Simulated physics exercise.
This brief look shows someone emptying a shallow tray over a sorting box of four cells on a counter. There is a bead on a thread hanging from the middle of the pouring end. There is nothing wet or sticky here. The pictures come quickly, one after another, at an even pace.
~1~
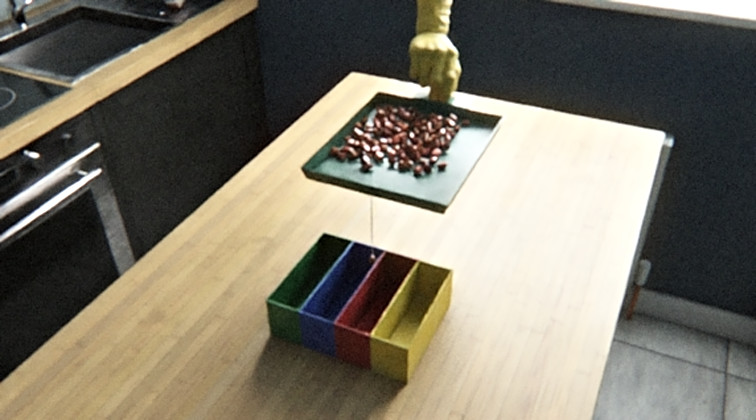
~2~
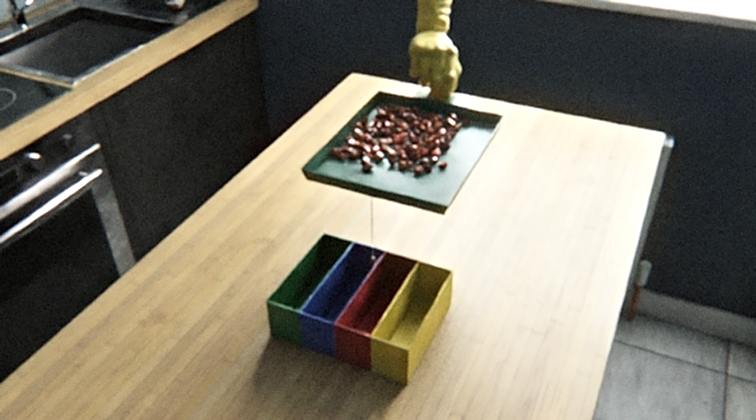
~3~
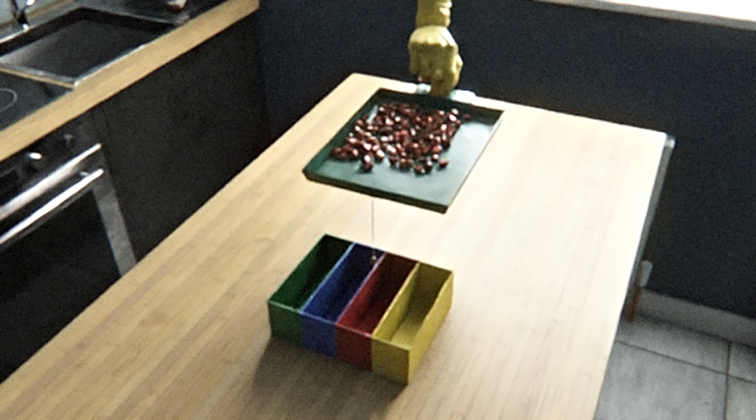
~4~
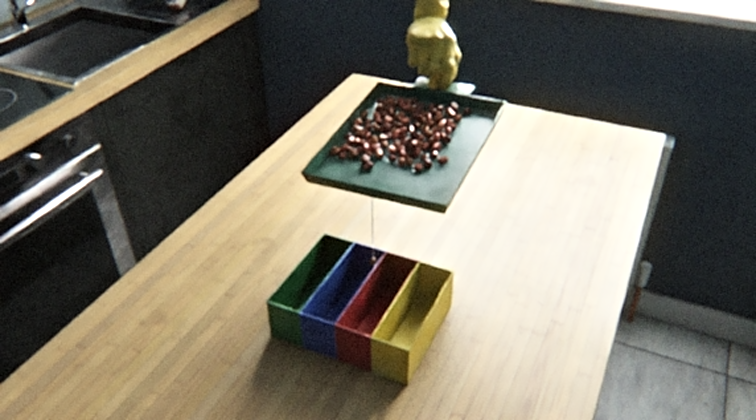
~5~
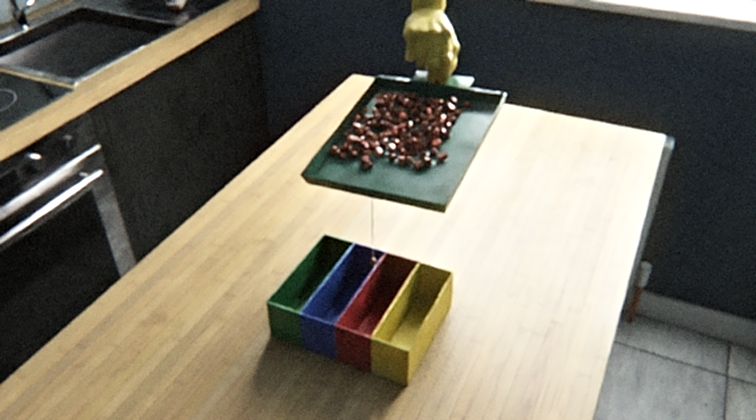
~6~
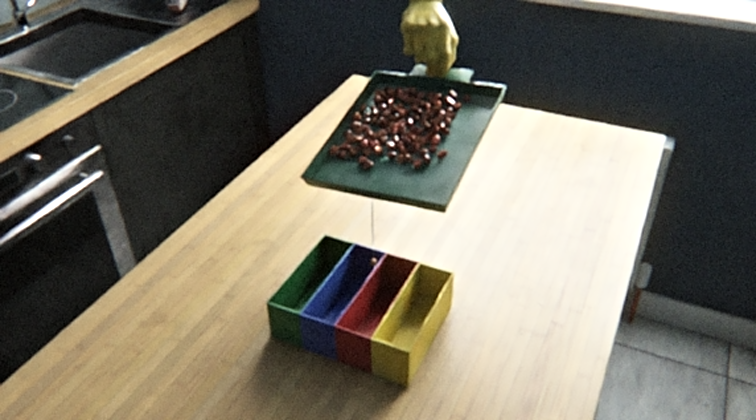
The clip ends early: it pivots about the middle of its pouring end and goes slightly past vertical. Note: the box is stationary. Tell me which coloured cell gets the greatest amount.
The greatest amount goes to the green cell.
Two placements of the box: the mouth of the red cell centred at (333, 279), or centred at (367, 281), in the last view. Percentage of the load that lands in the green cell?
First placement: Some 0 %; second placement: Some 50 %.
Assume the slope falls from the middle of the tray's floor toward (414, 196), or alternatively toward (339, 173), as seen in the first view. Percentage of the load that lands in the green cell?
Respectively 0 % and 60 %.
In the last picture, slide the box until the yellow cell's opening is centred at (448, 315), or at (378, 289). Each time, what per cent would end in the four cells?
About 30 per cent, then about 100 per cent.
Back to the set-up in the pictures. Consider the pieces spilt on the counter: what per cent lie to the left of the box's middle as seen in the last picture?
Roughly 100 in a hundred.
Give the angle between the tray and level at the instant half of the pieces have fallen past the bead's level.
At some 95 degrees.
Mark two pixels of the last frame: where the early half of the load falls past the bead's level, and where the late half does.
Earlier half at (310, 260), later half at (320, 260).
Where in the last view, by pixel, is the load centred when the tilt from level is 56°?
Near (343, 168).
Shortly afterwards, tray tipped steeply; all but a few on the tray; only a few in the blue cell; only a few falling or outside the box.
Next, tray tipped right over; near a third on the tray; near a quarter in the green cell; a little in the blue cell; only a few in the red cell; near a quarter falling or outside the box.
Some moments later, tray tipped past a quarter turn; near half in the green cell; near a quarter in the blue cell; a little in the red cell; near a quarter falling or outside the box.
In the end, tray tipped past a quarter turn; near half in the green cell; near a quarter in the blue cell; a little in the red cell; none at all in the yellow cell; near a quarter outside the box.
